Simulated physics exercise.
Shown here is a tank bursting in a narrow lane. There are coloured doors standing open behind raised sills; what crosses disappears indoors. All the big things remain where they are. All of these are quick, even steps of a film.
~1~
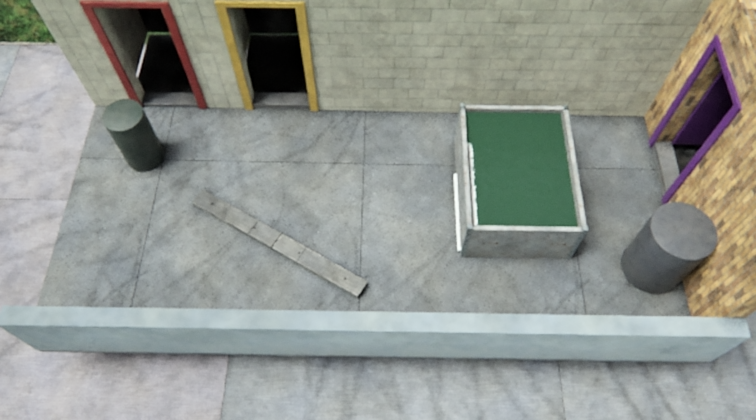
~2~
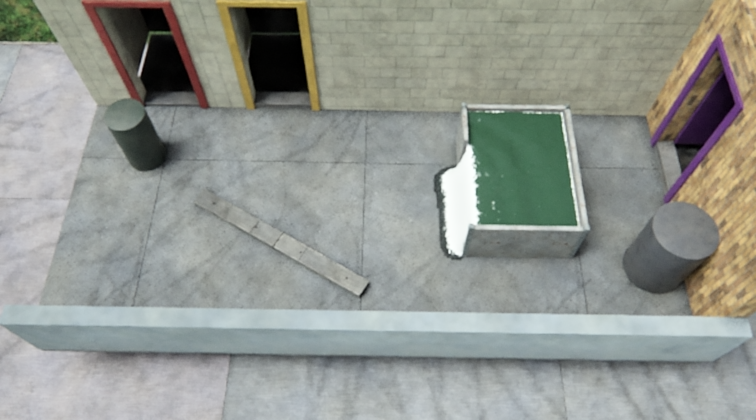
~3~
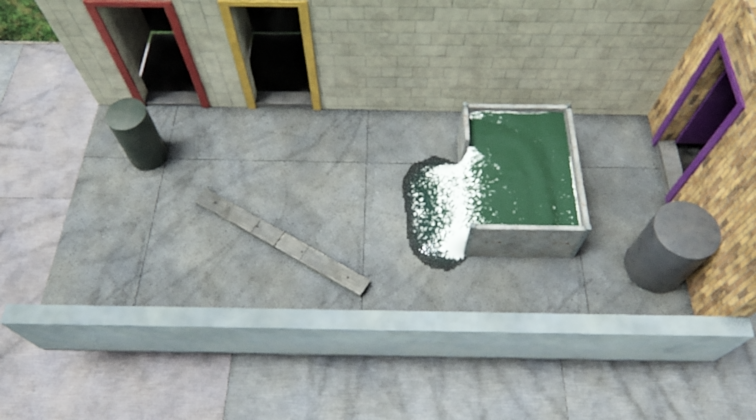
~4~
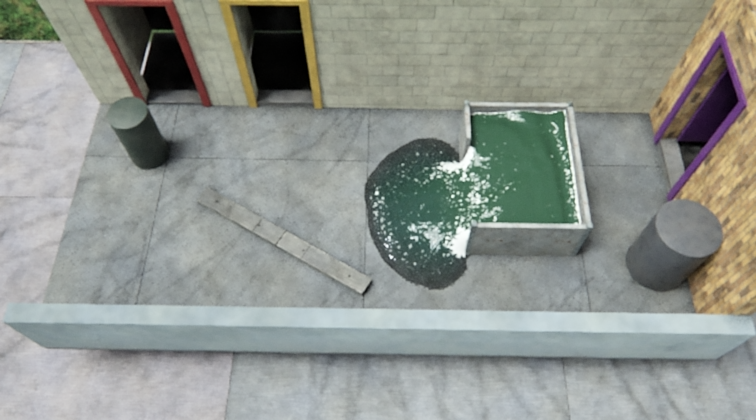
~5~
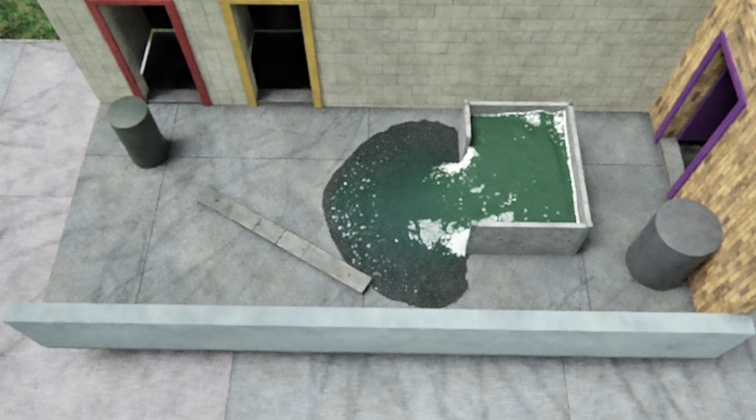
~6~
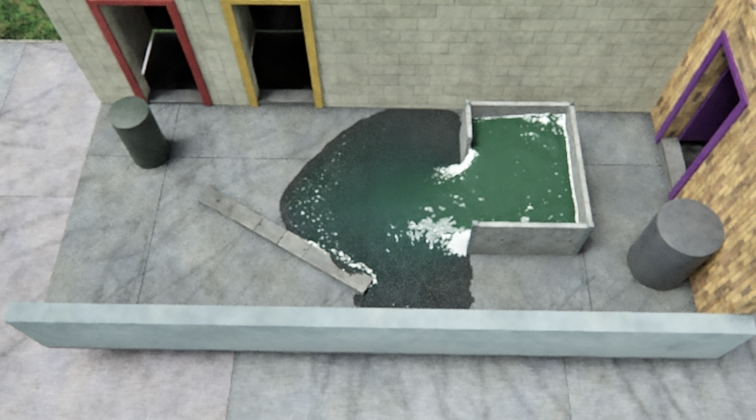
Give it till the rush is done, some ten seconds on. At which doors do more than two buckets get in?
I expect the red door to go past two buckets. I expect the yellow door to stop at two buckets or less. I expect the purple door to stop at two buckets or less.
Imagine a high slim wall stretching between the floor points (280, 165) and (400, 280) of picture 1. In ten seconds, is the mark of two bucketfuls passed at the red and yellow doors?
Door by door: Red door remains below the limit, yellow door tops the limit.
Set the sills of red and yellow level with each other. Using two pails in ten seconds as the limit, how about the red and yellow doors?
First the red door, which beats the cutoff, then the yellow door, which beats the cutoff.
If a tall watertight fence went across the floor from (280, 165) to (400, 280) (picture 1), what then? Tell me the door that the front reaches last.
The one in purple comes last.
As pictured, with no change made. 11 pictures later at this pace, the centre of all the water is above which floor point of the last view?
I'd say around (365, 210).
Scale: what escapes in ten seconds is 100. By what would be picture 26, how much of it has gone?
My estimate is roughly 40 percent.
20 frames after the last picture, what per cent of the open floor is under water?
Close to 70 percent, by my reckoning.
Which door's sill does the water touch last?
That would be the purple one.
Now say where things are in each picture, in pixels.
Still water in the tank at (519, 168), in the first picture.
The front is at (460, 256), out from the gap at (466, 201), in the second picture.
The front is at (430, 259), out from the gap at (467, 202), in the third picture.
Water pours out at (468, 202) and has run to (373, 182), in the fourth picture.
Water pours out at (468, 201) and has run to (331, 191), in the fifth picture.
The front is at (285, 208), out from the gap at (469, 201), in the sixth picture.
A moment on, water covers 50 % of the floor; the red door not reached, the yellow door wet at the sill, nothing in, the purple door not reached.
Next, water covers 65 % of the floor; the red door wet at the sill, nothing in, the yellow door wet at the sill, nothing in, the purple door not reached.
Then, water covers 70 % of the floor; the red door over two buckets in, the yellow door wet at the sill, nothing in, the purple door not reached.
Later, water covers 75 % of the floor; the red door far over two buckets in, the yellow door wet at the sill, nothing in, the purple door not reached.
In the end, water covers 80 % of the floor; the red door far over two buckets in, the yellow door wet at the sill, nothing in, the purple door wet at the sill, nothing in.
